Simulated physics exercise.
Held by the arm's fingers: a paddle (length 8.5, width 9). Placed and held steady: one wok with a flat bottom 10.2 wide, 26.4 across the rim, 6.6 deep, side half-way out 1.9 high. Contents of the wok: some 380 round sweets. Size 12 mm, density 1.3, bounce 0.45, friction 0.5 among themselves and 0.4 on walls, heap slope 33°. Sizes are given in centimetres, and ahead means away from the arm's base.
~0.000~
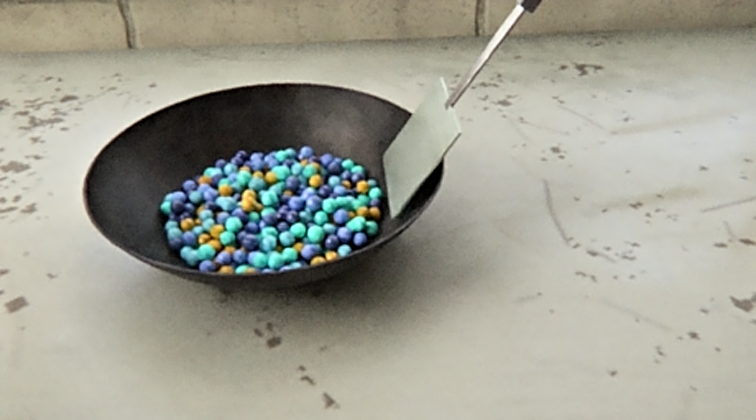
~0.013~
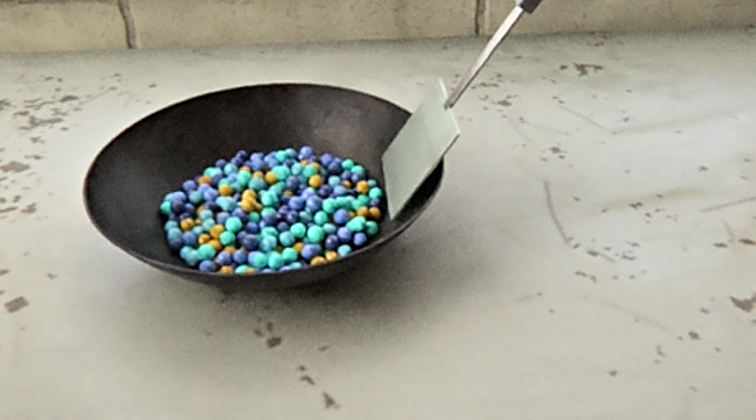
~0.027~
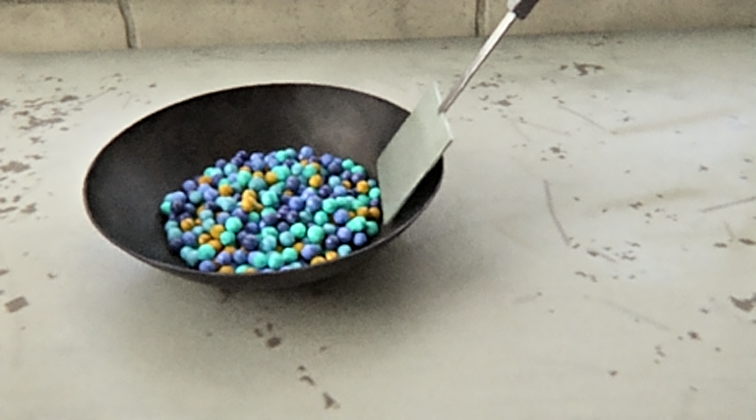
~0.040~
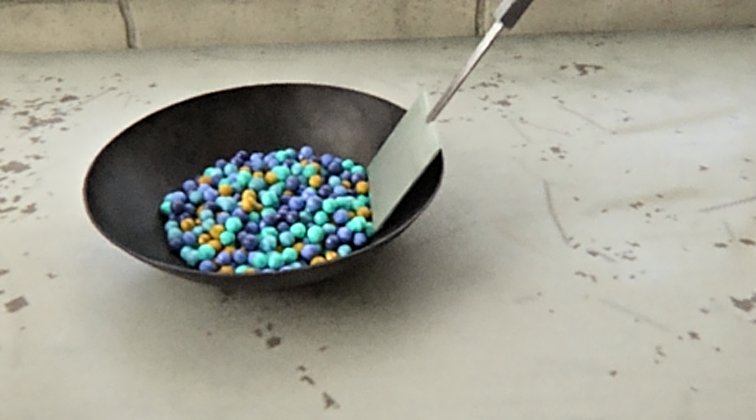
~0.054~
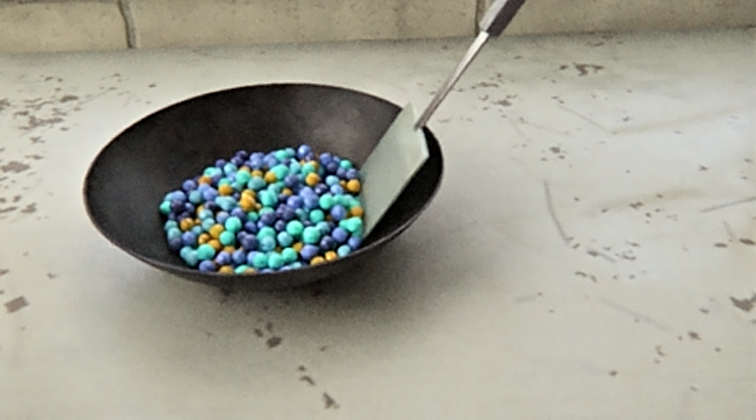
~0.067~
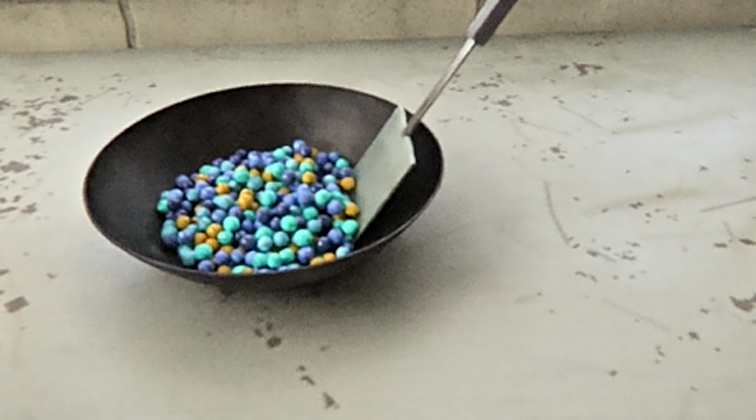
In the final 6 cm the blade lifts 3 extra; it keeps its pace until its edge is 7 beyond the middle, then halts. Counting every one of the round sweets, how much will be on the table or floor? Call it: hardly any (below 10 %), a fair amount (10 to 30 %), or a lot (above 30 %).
A fair amount.
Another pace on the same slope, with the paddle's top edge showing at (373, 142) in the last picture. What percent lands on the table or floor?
About 40 per cent.
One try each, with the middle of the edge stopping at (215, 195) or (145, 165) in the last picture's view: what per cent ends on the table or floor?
Close to 0 and close to 40 per cent, respectively.
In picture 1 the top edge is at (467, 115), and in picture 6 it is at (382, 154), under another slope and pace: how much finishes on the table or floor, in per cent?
Around 45 per cent finishes there.
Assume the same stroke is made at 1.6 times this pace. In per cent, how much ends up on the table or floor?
Around 40 percent would finish on the table or floor.
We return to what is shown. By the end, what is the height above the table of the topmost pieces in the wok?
6.5 cm.
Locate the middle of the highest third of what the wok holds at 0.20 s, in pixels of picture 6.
It is centred close to (166, 179).
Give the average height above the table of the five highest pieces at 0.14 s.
Somewhere around 5 centimetres high.
After 0.14 s, sloping 57°, highest piece 6 above the table; 382 in the wok.
After 0.20 s, sloping 57°, highest piece 7 above the table; 382 in the wok.
After 0.44 s, sloping 57°, highest piece 9 above the table; 327 in the wok, 44 on the table or floor, 11 on the blade or in flight.
After 1.49 s, sloping 57°, highest piece 6 above the table; 325 in the wok, 57 on the table or floor.
In the end, 325 in the wok, 57 on the table or floor. That is 15 % on the table or floor.
